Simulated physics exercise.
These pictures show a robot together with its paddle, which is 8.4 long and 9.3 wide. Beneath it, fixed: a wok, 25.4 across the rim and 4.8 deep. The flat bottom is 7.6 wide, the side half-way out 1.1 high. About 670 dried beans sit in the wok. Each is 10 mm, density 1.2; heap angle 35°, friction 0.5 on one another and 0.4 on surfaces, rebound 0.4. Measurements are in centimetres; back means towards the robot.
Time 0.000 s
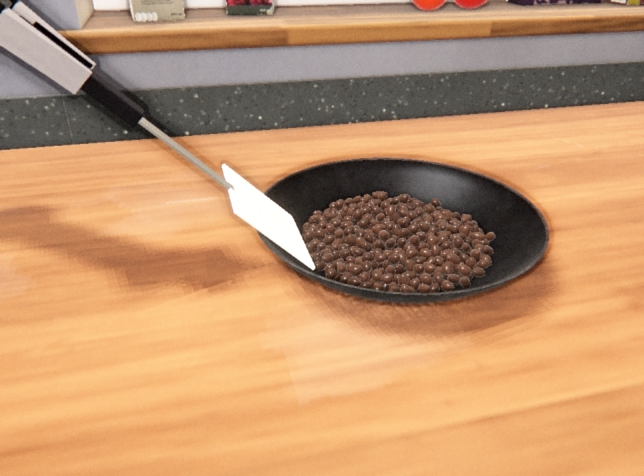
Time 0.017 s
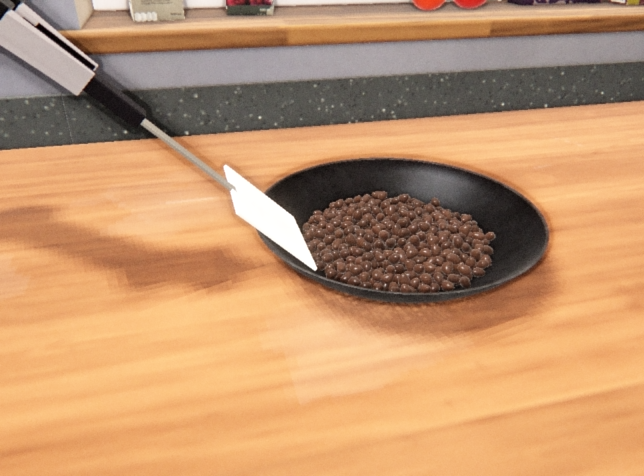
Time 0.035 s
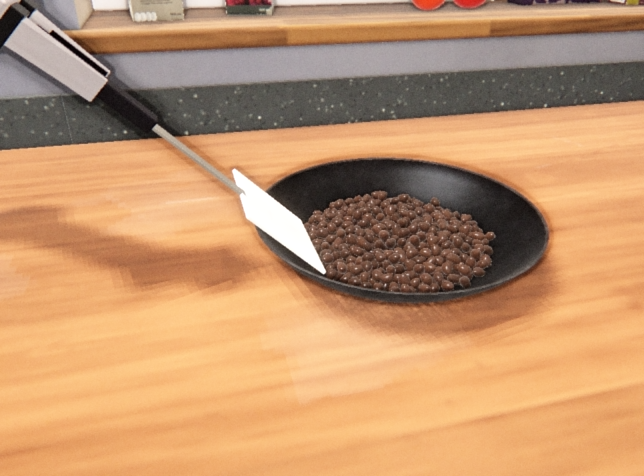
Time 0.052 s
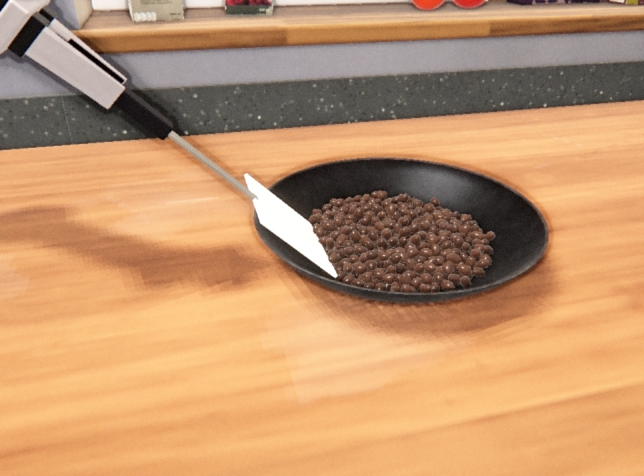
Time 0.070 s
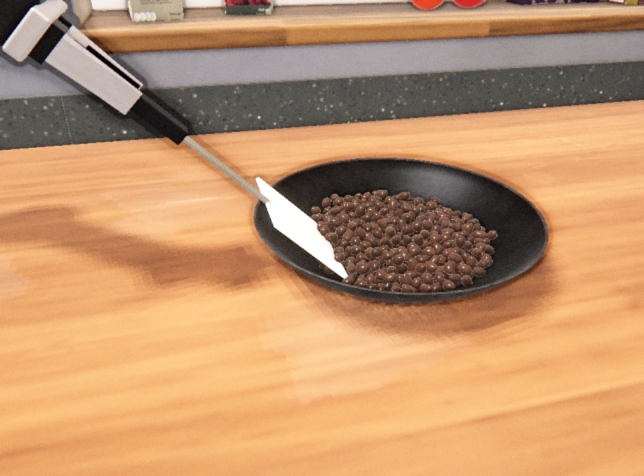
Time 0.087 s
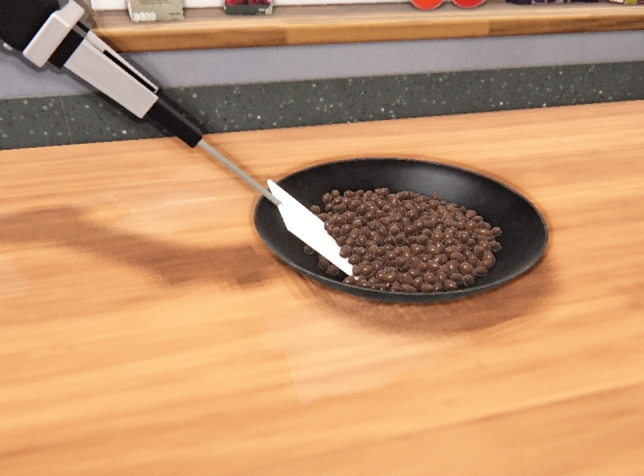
A robot arm holding a white paddle at a slant barely moves at first, then slides the blade rightward into a black wok on a wooden counter, nudging the near-left edge of a pile of dark brown beans slightly right.
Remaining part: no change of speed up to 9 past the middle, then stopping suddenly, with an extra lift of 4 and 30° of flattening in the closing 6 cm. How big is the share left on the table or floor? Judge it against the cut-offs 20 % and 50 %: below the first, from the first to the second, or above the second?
From 20 to 50 %.
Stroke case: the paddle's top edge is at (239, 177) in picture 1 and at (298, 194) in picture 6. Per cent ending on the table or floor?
Around 40 per cent finishes on the table or floor.
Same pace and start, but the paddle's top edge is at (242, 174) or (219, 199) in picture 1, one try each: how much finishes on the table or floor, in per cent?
First try roughly 40 percent, second try roughly 35 percent.
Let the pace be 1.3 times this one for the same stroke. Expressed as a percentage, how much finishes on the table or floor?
That comes to some 40 per cent, roughly.
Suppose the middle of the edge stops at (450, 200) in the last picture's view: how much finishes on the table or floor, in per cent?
Close to 0 per cent finishes on the table or floor.
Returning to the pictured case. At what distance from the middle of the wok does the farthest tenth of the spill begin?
I'd put it at about 25 centimetres.
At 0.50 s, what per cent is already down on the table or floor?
I'd put it at around 35 per cent.
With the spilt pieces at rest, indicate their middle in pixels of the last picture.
I'd point to somewhere close to (561, 231).
By 0.17 s, sloping 45°, highest piece 5 above the table; 666 in the wok.
By 0.26 s, sloping 34°, highest piece 7 above the table; 643 in the wok, 23 on the blade or in flight.
By 0.50 s, sloping 15°, highest piece 6 above the table; 440 in the wok, 217 on the table or floor, 9 on the blade or in flight.
By 1.55 s, sloping 15°, highest piece 6 above the table; 439 in the wok, 227 on the table or floor.
Final count, 439 in the wok, 227 on the table or floor. That is 34 % on the table or floor.
